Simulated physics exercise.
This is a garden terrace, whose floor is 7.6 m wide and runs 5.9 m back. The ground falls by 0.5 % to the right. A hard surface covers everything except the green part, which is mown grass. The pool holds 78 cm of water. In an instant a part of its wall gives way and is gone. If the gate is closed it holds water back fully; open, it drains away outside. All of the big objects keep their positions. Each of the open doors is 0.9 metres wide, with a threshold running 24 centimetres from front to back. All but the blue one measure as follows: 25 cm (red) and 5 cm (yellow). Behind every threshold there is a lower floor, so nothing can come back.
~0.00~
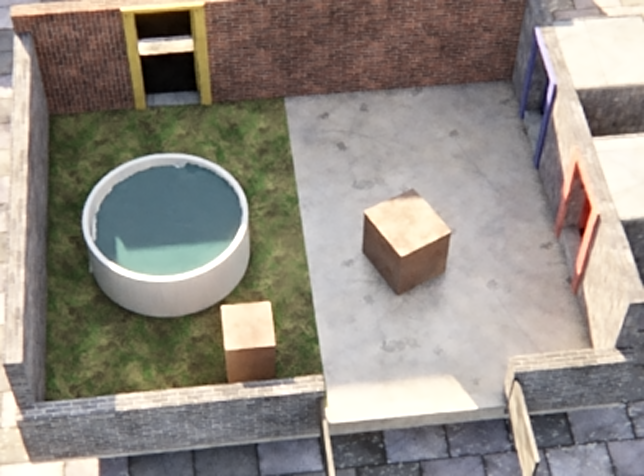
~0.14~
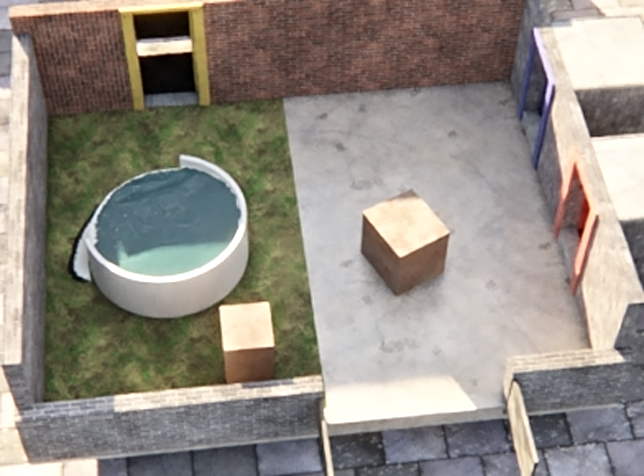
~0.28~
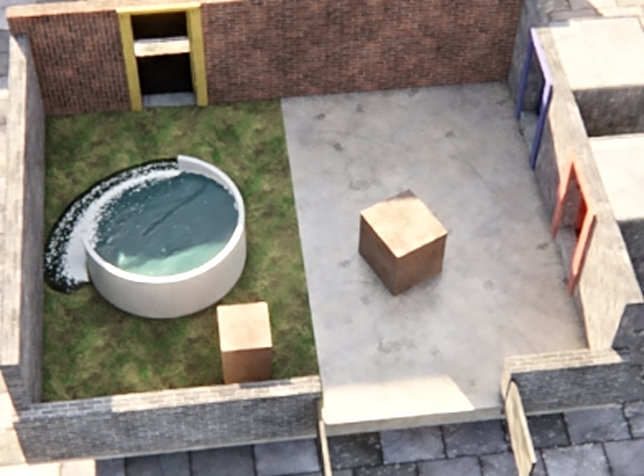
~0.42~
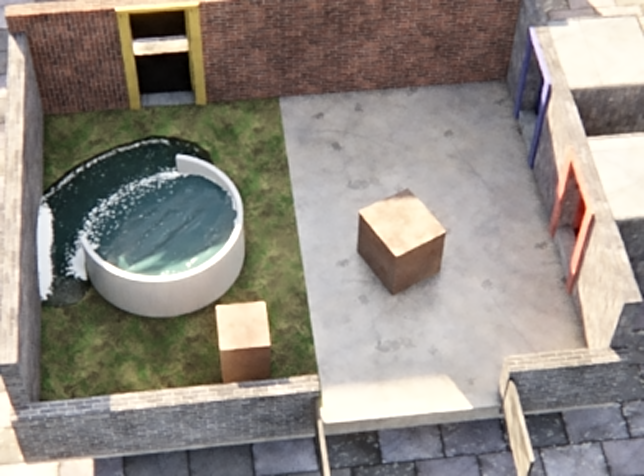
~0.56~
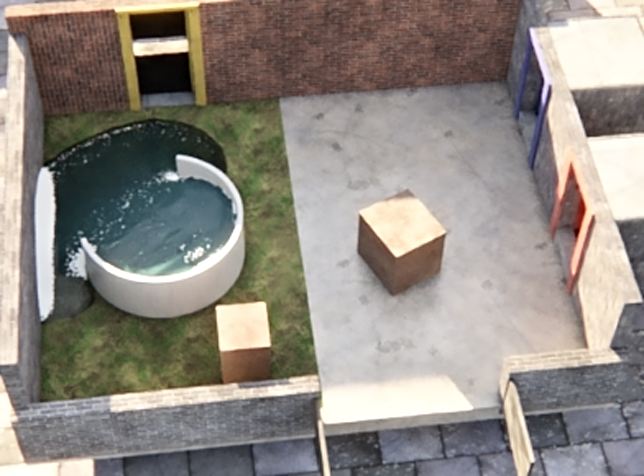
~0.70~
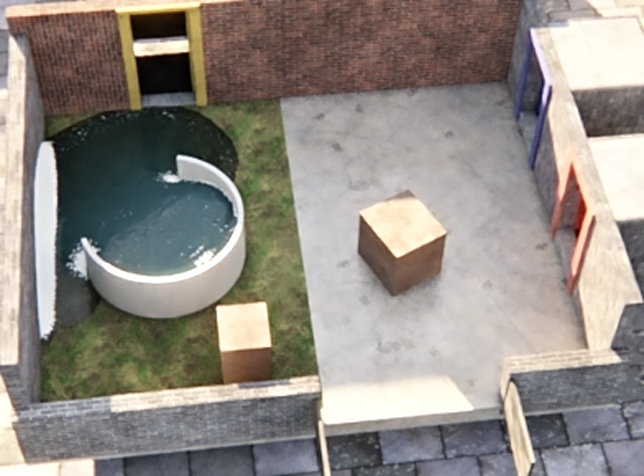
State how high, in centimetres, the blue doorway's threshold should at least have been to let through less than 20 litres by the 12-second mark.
At least some 11.5 cm.
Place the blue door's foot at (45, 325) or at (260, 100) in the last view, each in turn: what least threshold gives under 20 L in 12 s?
About 6.0 cm for the first and 9.0 cm for the second.
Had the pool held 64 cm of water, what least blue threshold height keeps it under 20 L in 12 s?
About 8.5 cm.
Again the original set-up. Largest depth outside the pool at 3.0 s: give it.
Up to some 30 centimetres, I'd say.
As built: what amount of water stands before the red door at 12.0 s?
7.5 cm.
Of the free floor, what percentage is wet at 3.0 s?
Approximately 40 % of the floor.
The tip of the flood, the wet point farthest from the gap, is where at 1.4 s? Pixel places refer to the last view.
Around (42, 412).
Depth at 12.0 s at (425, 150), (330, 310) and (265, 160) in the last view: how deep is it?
About 6, 5 and 4 cm.
After 1.4 s water covers 25 % of the floor, deepest (68 cm) near (45, 129); it has not reached the blue door.
After 3.0 s water covers 40 % of the floor, deepest (30 cm) near (45, 121); it has not reached the blue door.
After 12.0 s water covers 100 % of the floor, deepest (10 cm) near (596, 381); 6 cm at the blue door, 0 litres in over its 22 cm threshold.
At the blue door as built, the water arrived by 4.2 s and peaked near 17 cm at 4.6 s.
With a threshold of 9.5 cm, 43 litres would have come in within the 12 s; with 12.5 cm, 13 litres. So under 20 litres takes about 11.5 cm.
